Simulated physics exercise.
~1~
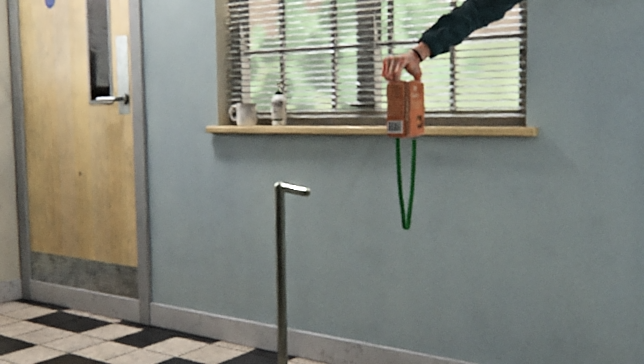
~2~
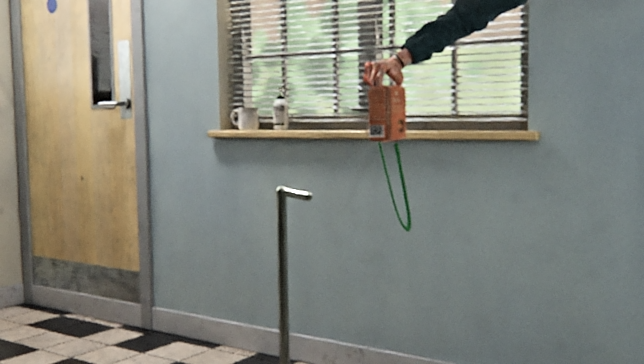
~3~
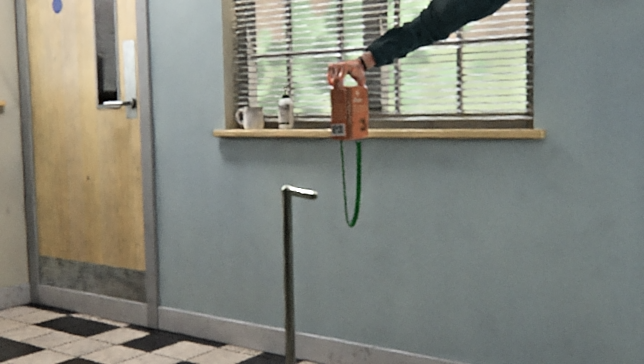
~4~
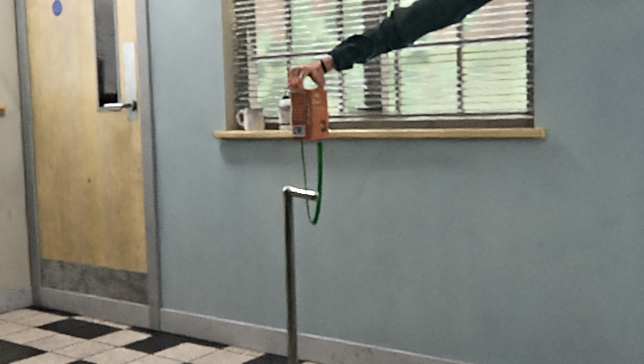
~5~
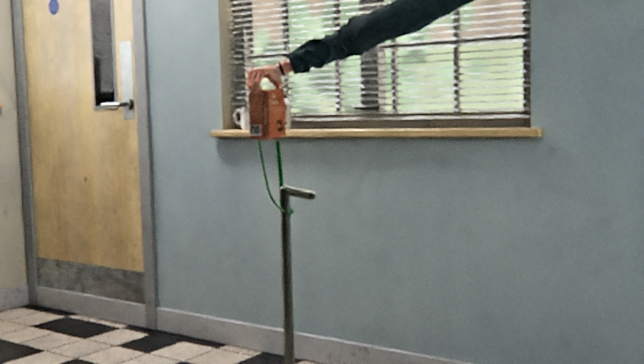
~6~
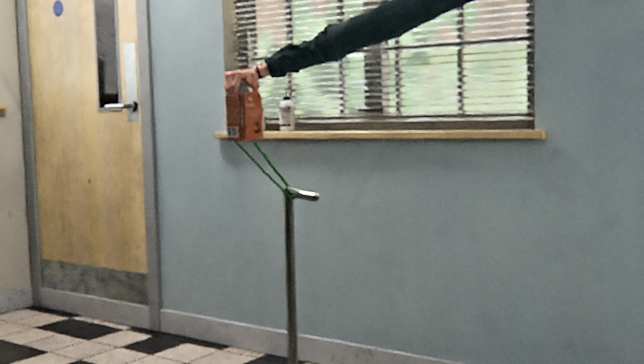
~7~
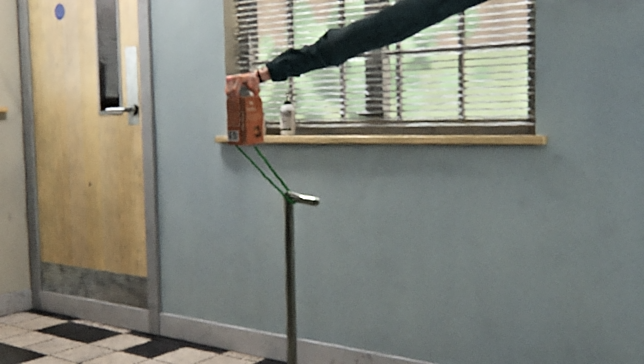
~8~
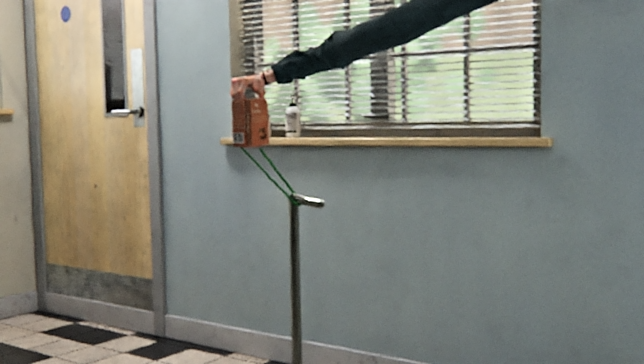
An orange pouch with a green loop hanging beneath it was carried left by an outstretched hand, past a window and over a short metal post, until the loop caught on the post, pulled tight, and the hand stopped.
